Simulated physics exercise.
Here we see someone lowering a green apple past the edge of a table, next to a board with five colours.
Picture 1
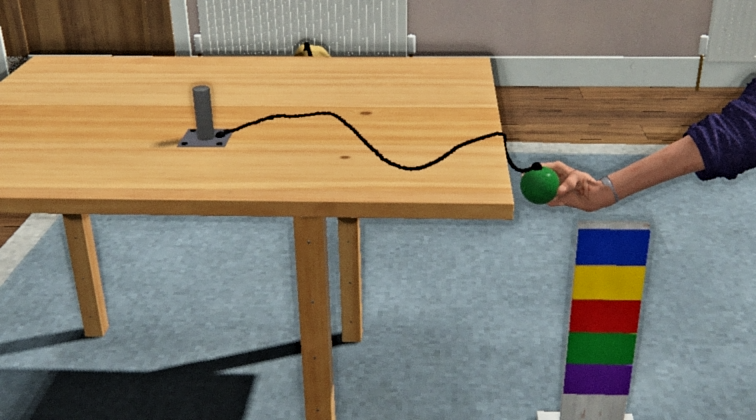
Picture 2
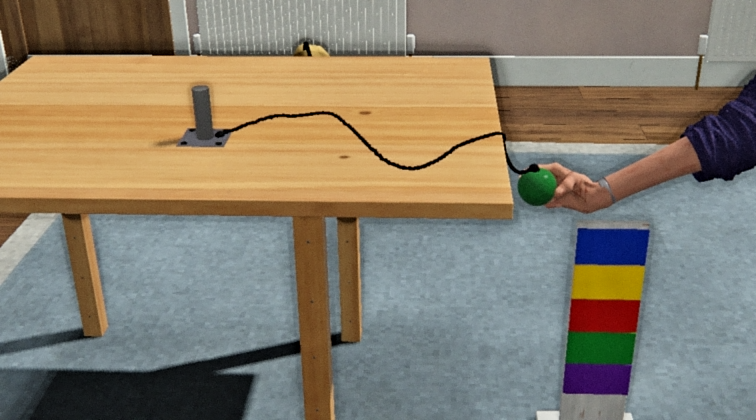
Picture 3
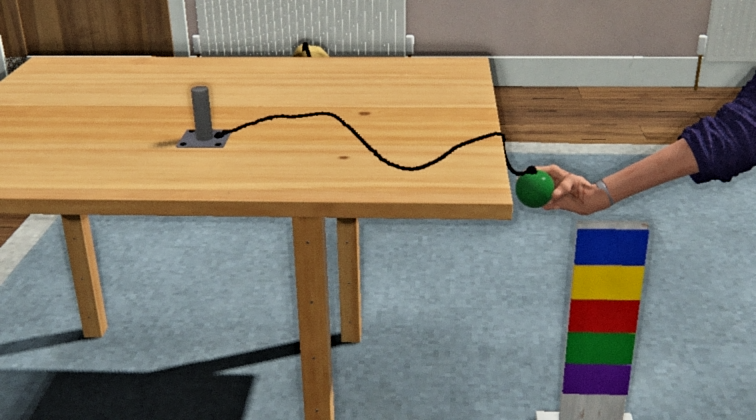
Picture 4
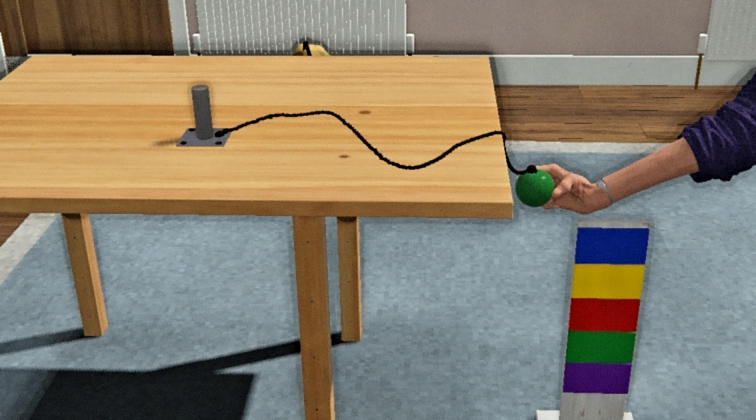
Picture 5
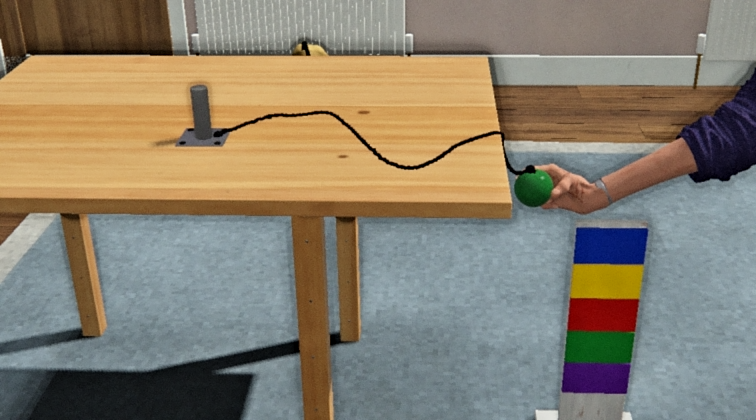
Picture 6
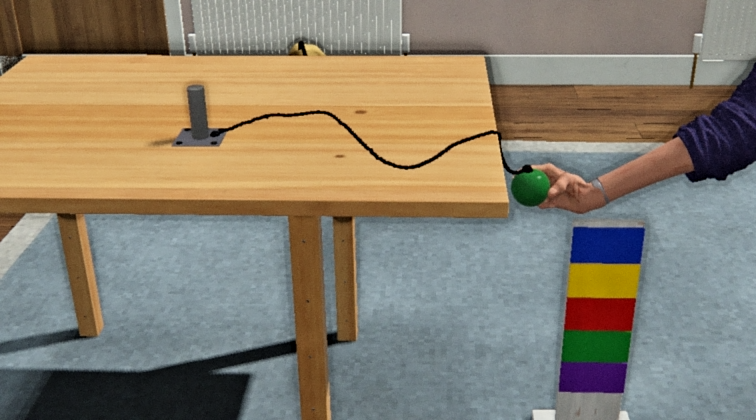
Hand holding a green ball on a black cord beside a wooden table, staying almost still near an upright colour-striped board.
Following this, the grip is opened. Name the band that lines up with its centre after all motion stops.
Green.
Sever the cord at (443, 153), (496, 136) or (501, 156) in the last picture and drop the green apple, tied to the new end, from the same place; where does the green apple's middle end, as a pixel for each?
The pixels are (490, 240) for the first, (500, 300) for the second and (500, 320) for the third.
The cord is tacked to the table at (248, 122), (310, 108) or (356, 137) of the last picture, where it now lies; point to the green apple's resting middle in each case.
Approximately (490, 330), (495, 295) and (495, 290) respectively.
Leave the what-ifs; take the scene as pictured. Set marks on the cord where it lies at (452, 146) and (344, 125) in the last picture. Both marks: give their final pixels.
First one: (490, 225); second one: (404, 131).
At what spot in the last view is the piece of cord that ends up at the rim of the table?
Roughly (377, 158).
A little later, apple near (517, 338); level with green.
Next, apple near (462, 334); level with green.
Later still, apple near (501, 339); level with green.
When it is over, apple near (485, 340); level with green. The green one.
